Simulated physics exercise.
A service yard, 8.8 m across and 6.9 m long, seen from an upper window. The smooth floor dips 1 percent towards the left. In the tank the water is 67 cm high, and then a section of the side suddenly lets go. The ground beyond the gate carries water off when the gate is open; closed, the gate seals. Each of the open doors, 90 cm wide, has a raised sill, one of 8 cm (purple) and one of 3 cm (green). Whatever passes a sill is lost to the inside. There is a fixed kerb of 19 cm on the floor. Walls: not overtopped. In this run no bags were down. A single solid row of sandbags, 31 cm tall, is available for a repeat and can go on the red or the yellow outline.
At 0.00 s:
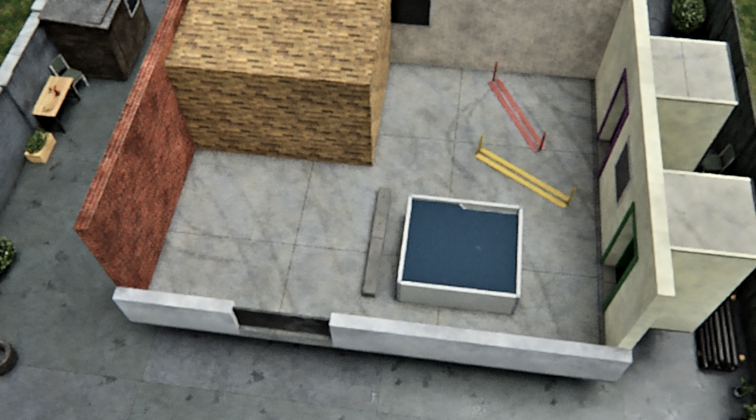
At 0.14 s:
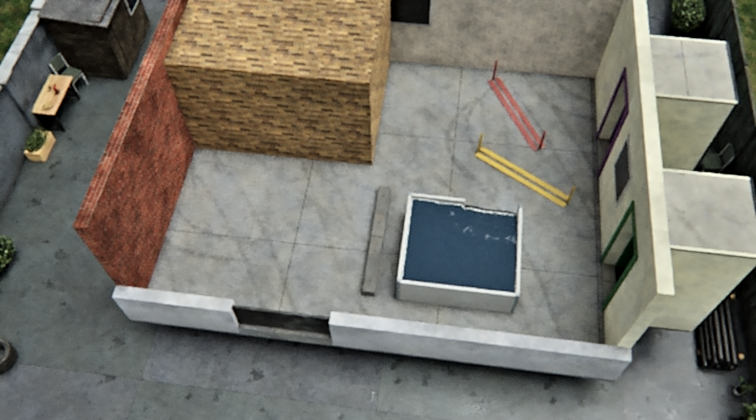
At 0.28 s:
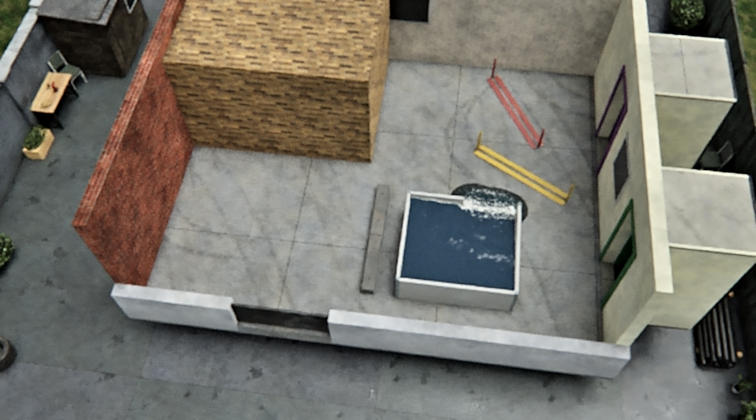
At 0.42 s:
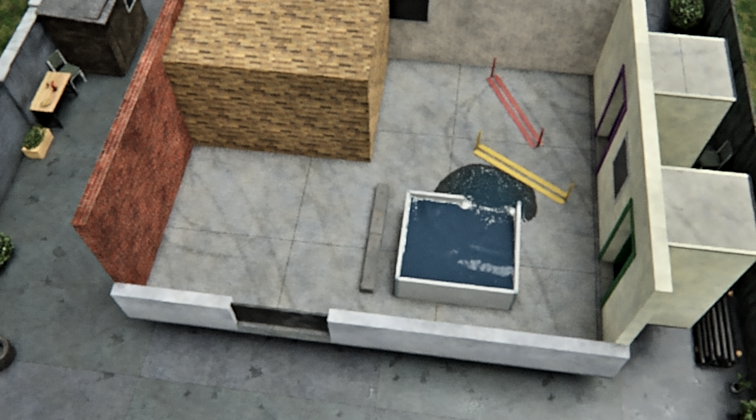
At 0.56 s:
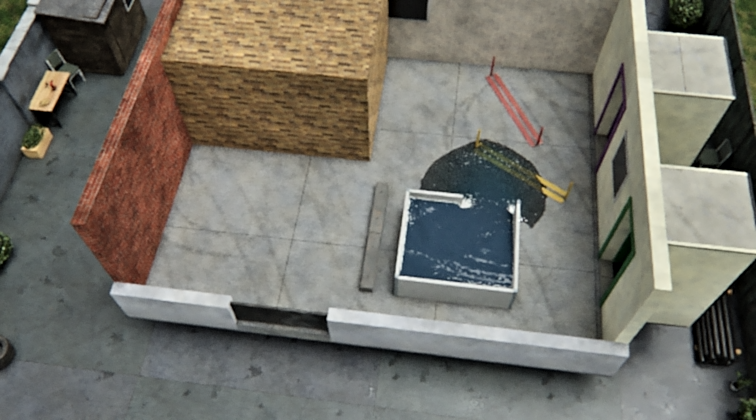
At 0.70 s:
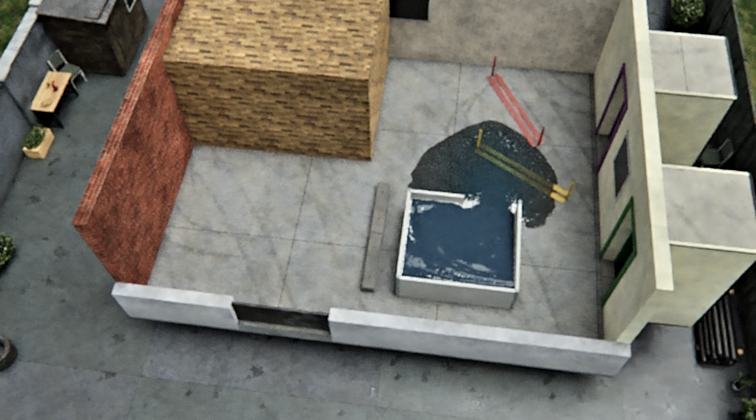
A walled service yard with a smooth grey floor is seen from high above, the view holding almost still. A brown block stands at the back left beside a red brick wall, with a white-rimmed tank of dark blue water right of centre and yellow and red rails behind it. Water stirs in the tank, pours out through its far side and spreads in a widening dark pool around the yellow rails.
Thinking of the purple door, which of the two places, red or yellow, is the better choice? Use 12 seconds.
The better choice is yellow.
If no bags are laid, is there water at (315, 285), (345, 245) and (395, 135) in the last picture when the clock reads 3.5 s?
First untouched, next untouched, last waterlogged.
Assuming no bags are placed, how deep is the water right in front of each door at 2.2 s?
So purple stands at 14 cm, while green stands at 0 cm.
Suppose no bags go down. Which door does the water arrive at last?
Green.
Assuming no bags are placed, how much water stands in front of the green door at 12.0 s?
Depth reading: Near 1.5 cm.
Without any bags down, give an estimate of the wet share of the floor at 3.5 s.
Something like 40 percent is wet.
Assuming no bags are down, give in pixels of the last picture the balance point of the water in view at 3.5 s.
Near (482, 158) in the last picture.
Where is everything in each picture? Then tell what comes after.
The tank at (462, 246) is whole and still, 67 cm deep, in the first frame.
Water pours out on the tank's far side and has run 0.6 m, to a hidden place; typically 9 cm deep outside, 67 cm at the tank's back, in the second frame.
The front is at a hidden place, 0.9 m from the gap on the tank's far side; 1.0 m2 of floor is under water; 67 cm left at the back of the tank, in the third frame.
The front is at (482, 167), 1.4 m from the gap on the tank's far side; 2.0 m2 of floor is under water; 67 cm left at the back of the tank, in the fourth frame.
Water pours out on the tank's far side and has run 2.0 m, to (483, 143); typically 6 cm deep outside, 62 cm at the tank's back, in the fifth frame.
The front is at (499, 125), 2.5 m from the gap on the tank's far side; 5.1 m2 of floor is under water; 56 cm left at the back of the tank, in the sixth frame.
After 1.4 s water covers 30 % of the floor and is deepest (38 cm) near (497, 217) in the run without bags; in at the purple door, 0 L with no bags, 0 L with the row on red, 0 L on yellow.
After 2.2 s water covers 40 % of the floor and is deepest (46 cm) near (590, 75) in the run without bags; in at the purple door, 12 L with no bags, 25 L with the row on red, 0 L on yellow.
After 3.5 s water covers 40 % of the floor and is deepest (24 cm) near (398, 59) in the run without bags; in at the purple door, 29 L with no bags, 67 L with the row on red, 0 L on yellow.
After 7.0 s water covers 60 % of the floor and is deepest (20 cm) near (386, 184) in the run without bags; in at the purple door, 55 L with no bags, 116 L with the row on red, 6 L on yellow.
After 12.0 s water covers 85 % of the floor and is deepest (12 cm) near (374, 155) in the run without bags; in at the purple door, 58 L with no bags, 146 L with the row on red, 10 L on yellow.
